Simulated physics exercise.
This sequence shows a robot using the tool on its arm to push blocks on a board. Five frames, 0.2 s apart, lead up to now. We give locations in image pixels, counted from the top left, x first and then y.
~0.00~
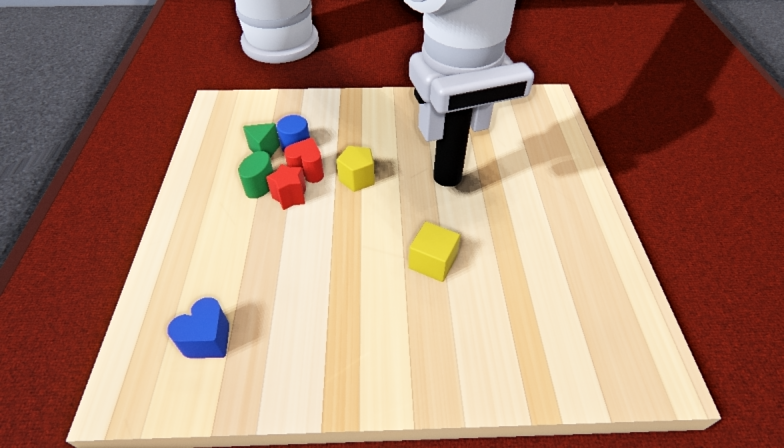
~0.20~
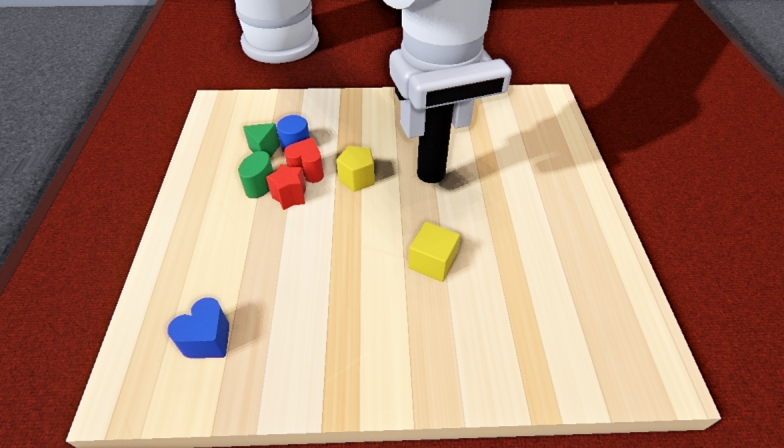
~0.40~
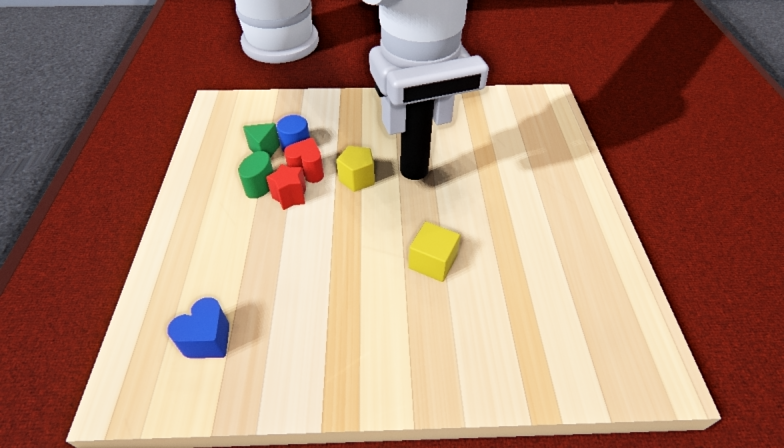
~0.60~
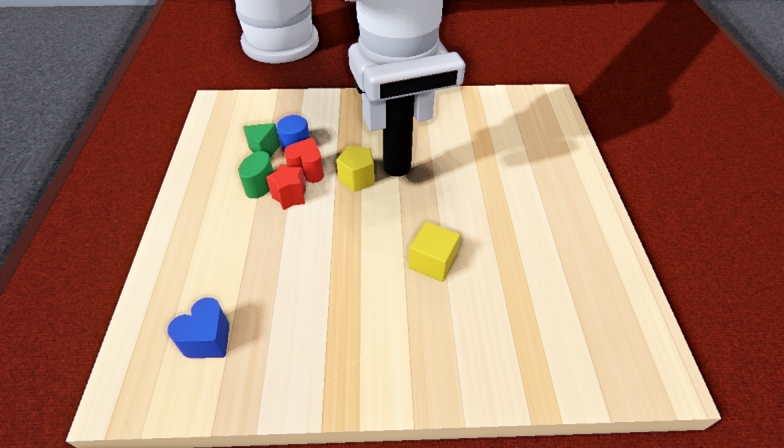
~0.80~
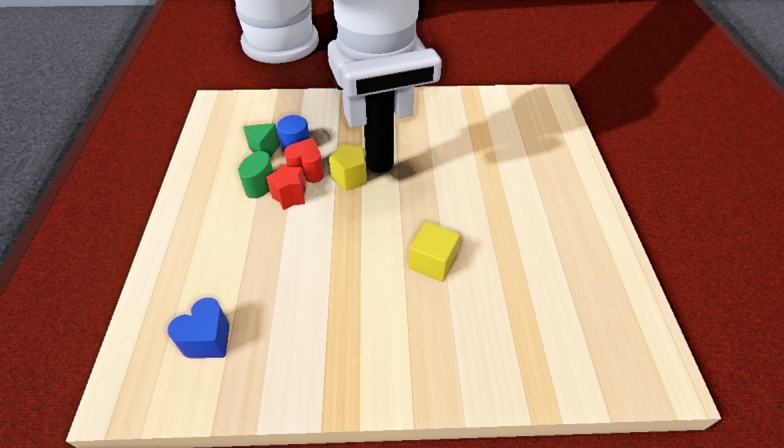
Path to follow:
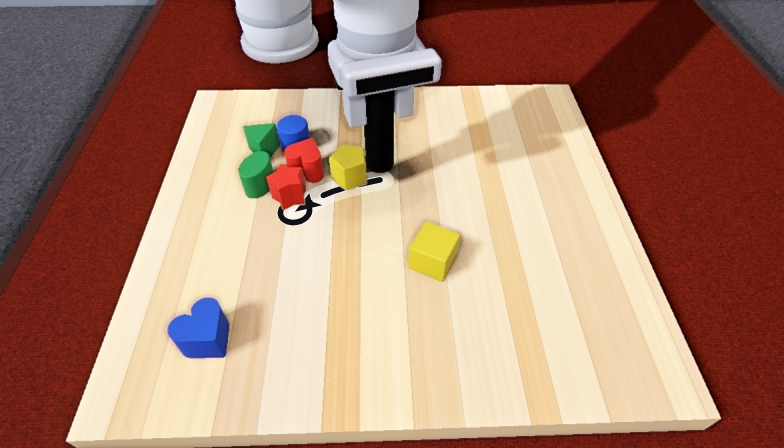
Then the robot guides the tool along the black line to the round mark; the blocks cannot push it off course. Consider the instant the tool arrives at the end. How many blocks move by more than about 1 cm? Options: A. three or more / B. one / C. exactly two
Answer: A.
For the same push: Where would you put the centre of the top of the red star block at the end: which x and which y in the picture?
Around (266, 181).
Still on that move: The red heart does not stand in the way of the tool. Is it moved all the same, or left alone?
It ends up somewhere else.
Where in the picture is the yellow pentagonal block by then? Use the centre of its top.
At the end it should sit near (308, 155).
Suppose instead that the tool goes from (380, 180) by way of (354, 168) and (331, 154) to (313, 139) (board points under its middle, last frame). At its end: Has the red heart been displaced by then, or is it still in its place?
It is carried off its spot.
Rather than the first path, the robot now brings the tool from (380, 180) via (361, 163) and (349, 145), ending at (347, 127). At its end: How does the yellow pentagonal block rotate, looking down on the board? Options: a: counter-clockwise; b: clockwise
I choose a.
Path on the board, from (380, 180) by way of (336, 190) to (295, 211).
What follows on the original path. One third of the way, tool (349, 171); red heart (293, 152), turned 25° clockwise; yellow pentagonal block (323, 154), turned 45° clockwise.
Two thirds of the way, tool (319, 180); red heart (279, 149), turned 45° clockwise; yellow pentagonal block (308, 155), turned 60° clockwise.
At the end, tool (292, 196); green oval block (251, 163); red star block (266, 181), turned 30° clockwise; red heart (279, 149), turned 45° clockwise; yellow pentagonal block (308, 155), turned 60° clockwise.
